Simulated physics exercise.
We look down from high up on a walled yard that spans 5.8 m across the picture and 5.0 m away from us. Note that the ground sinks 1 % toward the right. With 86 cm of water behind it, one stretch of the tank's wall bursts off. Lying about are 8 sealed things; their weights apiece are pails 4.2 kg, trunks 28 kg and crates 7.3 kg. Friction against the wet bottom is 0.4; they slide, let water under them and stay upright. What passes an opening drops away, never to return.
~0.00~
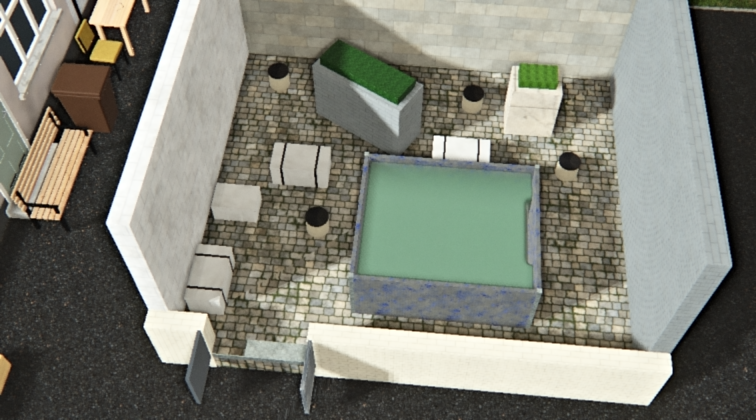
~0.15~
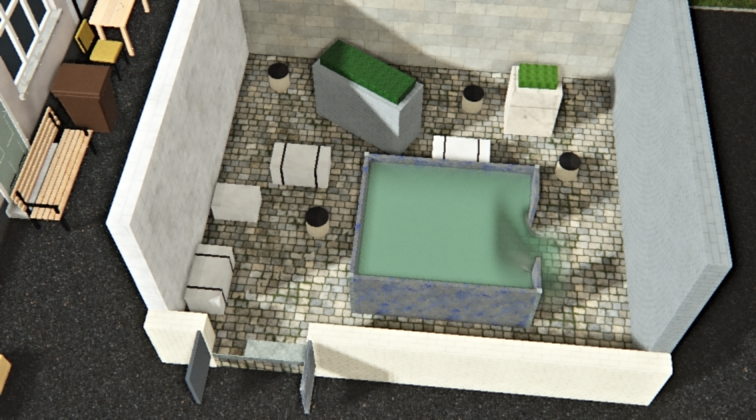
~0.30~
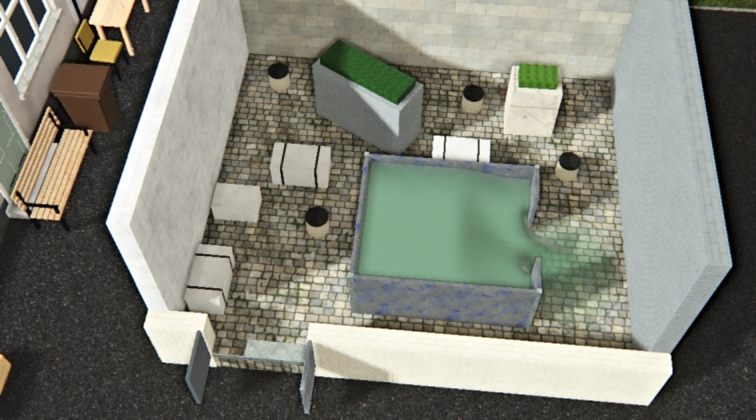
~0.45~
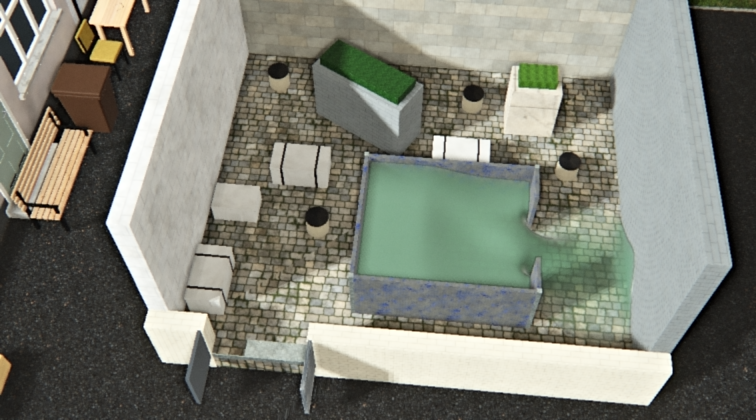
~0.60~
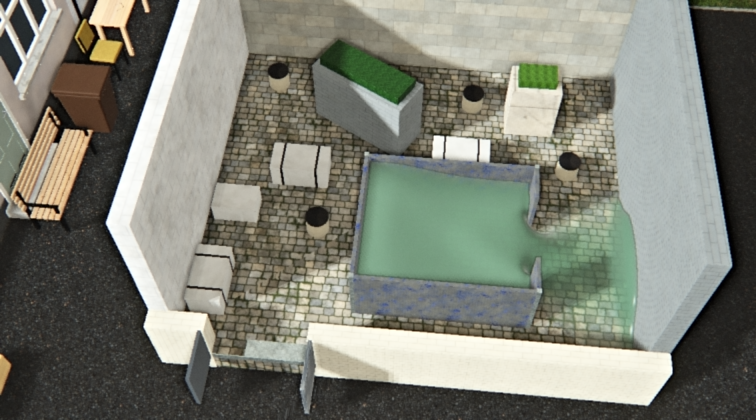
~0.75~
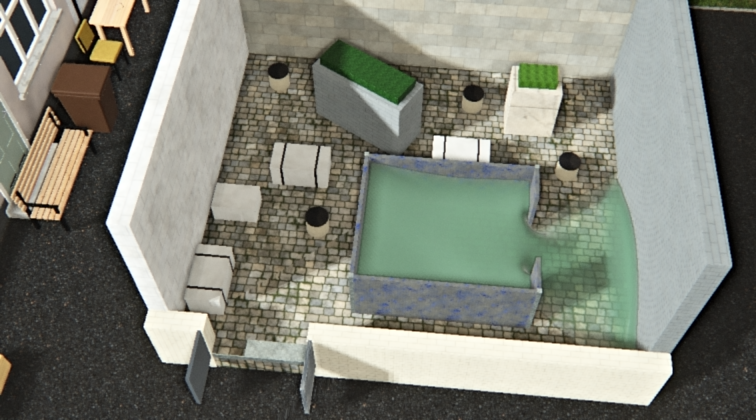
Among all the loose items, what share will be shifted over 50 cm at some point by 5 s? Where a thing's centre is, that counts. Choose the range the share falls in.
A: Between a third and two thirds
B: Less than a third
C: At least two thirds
(A) Between a third and two thirds.
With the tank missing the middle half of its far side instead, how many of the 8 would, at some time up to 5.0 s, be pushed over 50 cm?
Then 7 of them would.
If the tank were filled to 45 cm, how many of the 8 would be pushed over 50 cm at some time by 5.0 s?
That would give 2.
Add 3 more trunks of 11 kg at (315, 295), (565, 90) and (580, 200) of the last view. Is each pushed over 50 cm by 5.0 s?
Well, in turn they are below that, above that and above that.
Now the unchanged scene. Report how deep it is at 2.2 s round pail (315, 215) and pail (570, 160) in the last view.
Roughly 0 and 2 cm.
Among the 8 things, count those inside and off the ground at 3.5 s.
At that time, 2.
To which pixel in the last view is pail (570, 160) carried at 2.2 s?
About (500, 148), give or take.
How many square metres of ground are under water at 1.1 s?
About 8.0 m2.
After 1.1 s 0 of 8 are over 50 cm from their spots; 0 afloat.
After 2.2 s 1 of 8 are over 50 cm from their spots; 0 afloat.
After 3.5 s 2 of 8 are over 50 cm from their spots; 2 afloat.
After 5.0 s 4 of 8 are over 50 cm from their spots, and 4 have been at some point; 2 afloat.
